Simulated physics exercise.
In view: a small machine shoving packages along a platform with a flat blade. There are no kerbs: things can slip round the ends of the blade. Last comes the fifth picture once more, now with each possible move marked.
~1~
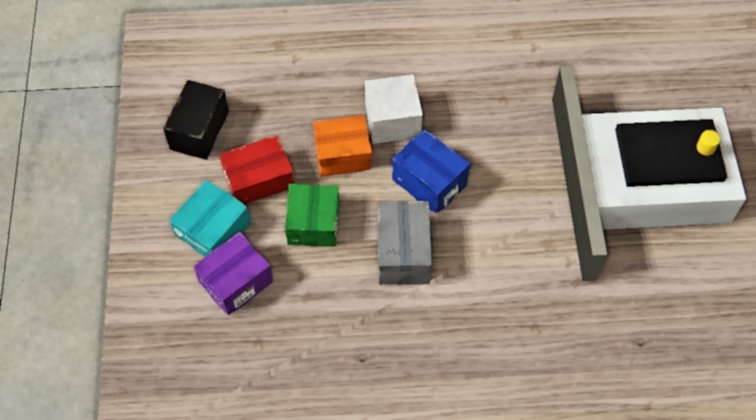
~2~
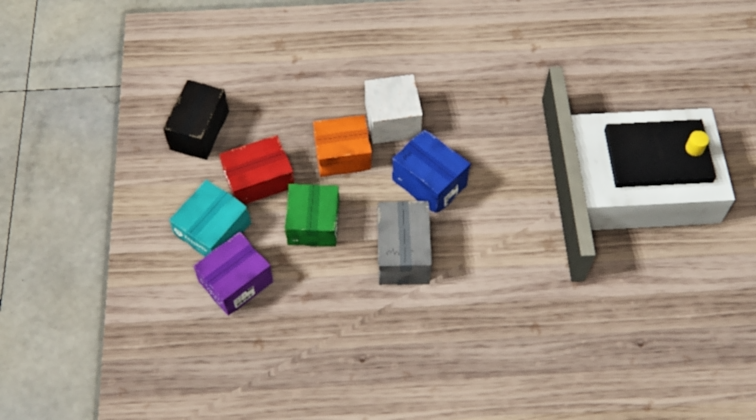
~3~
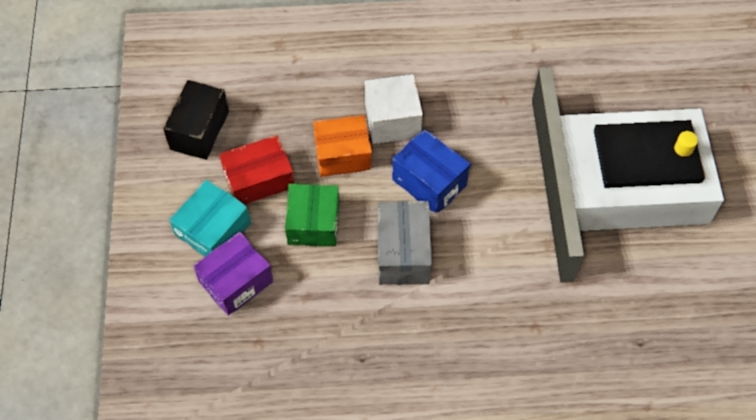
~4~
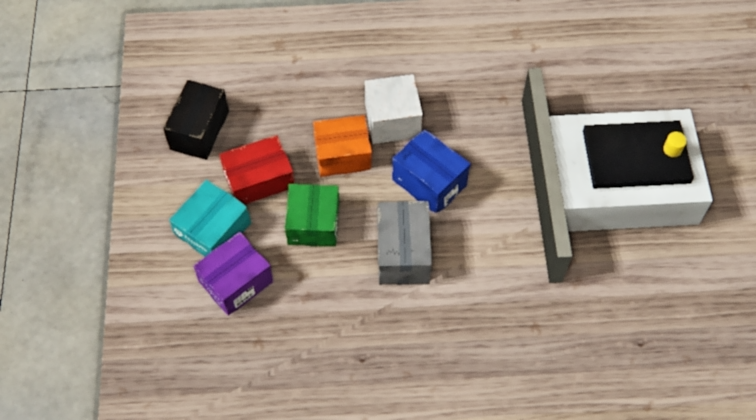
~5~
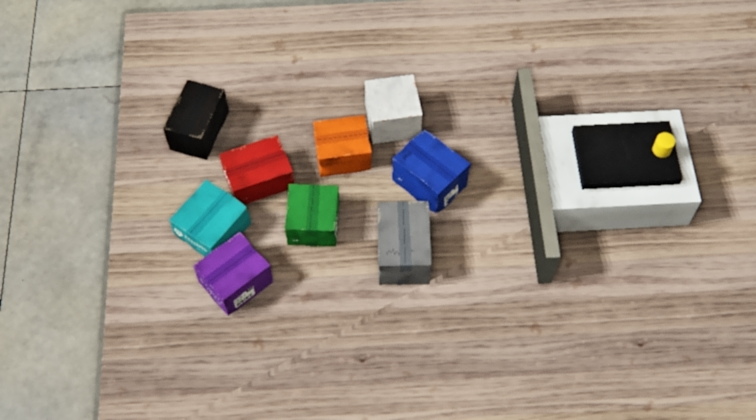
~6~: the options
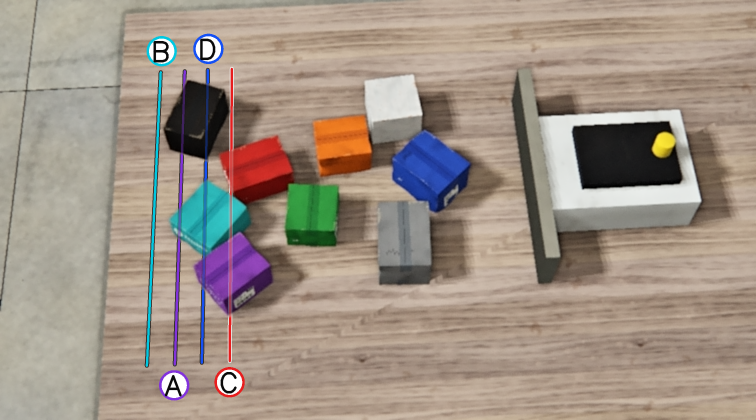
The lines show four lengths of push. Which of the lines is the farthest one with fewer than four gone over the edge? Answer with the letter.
Line D.
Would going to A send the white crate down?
No.
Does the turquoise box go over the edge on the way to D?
Yes.
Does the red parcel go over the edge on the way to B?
By then, yes.
On the marked copy, A at (180, 207); B at (154, 208); C at (231, 204); D at (205, 205).
With D. Early on, robot (499, 160); white crate (378, 109); orange box (321, 137).
Further on, robot (378, 166); black box (162, 114); turquoise box (162, 231).
At the end, robot (286, 171); black box over the edge; turquoise box over the edge; three fallen.
As for the rest, A drops six; B drops six; C is within the limit but short.
